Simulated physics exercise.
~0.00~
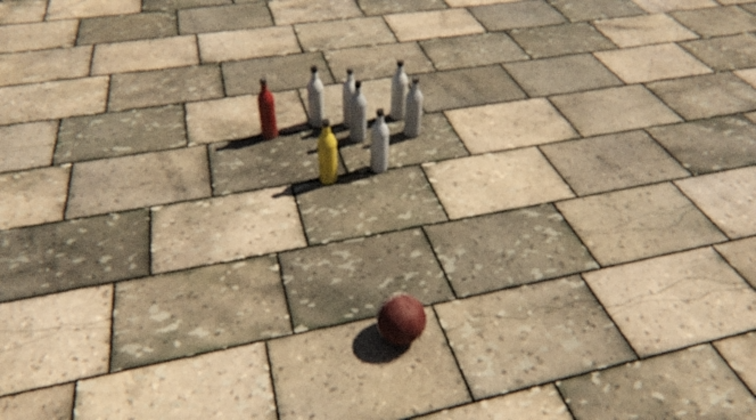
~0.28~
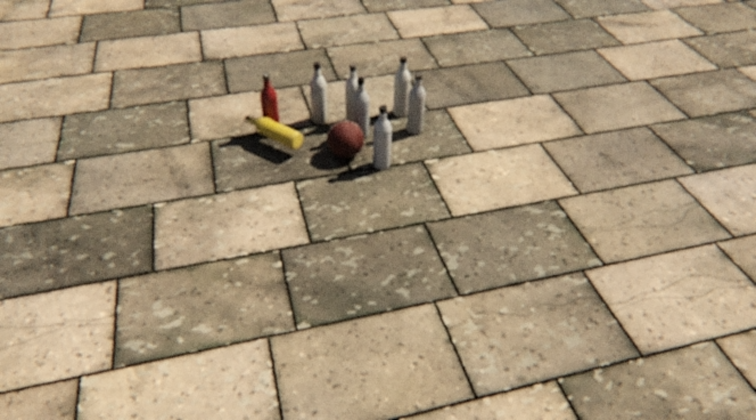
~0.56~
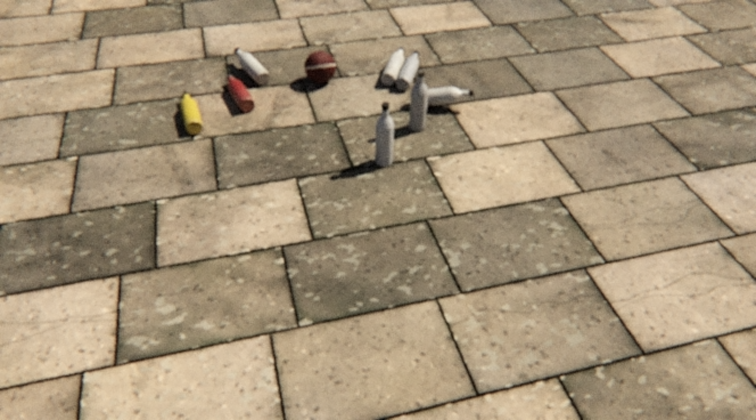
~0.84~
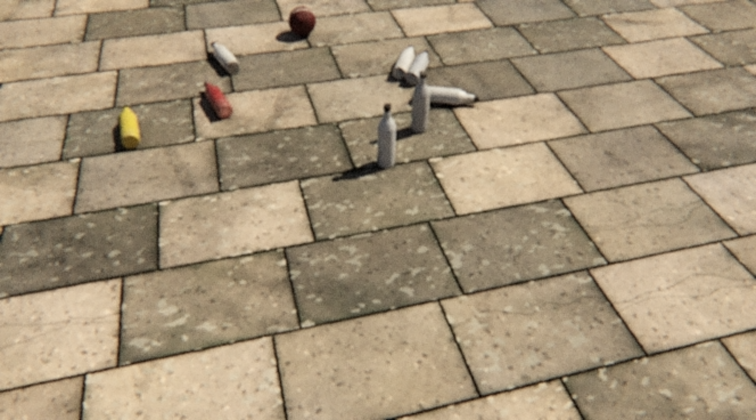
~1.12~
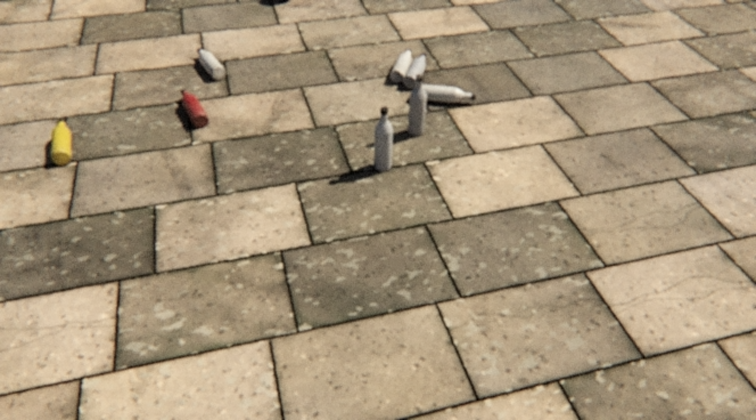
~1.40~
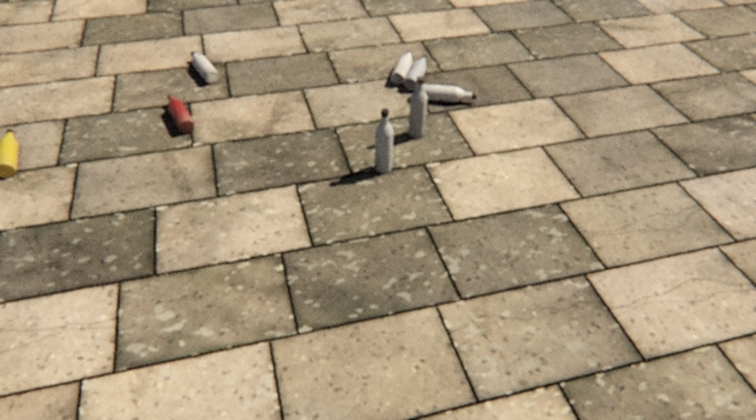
A dark red ball rolls across sunlit paving into a group of upright bottles, knocking down the yellow one, the red one and several white ones before rolling out of view at the top, while the yellow bottle rolls to the left edge and two white bottles stay standing.
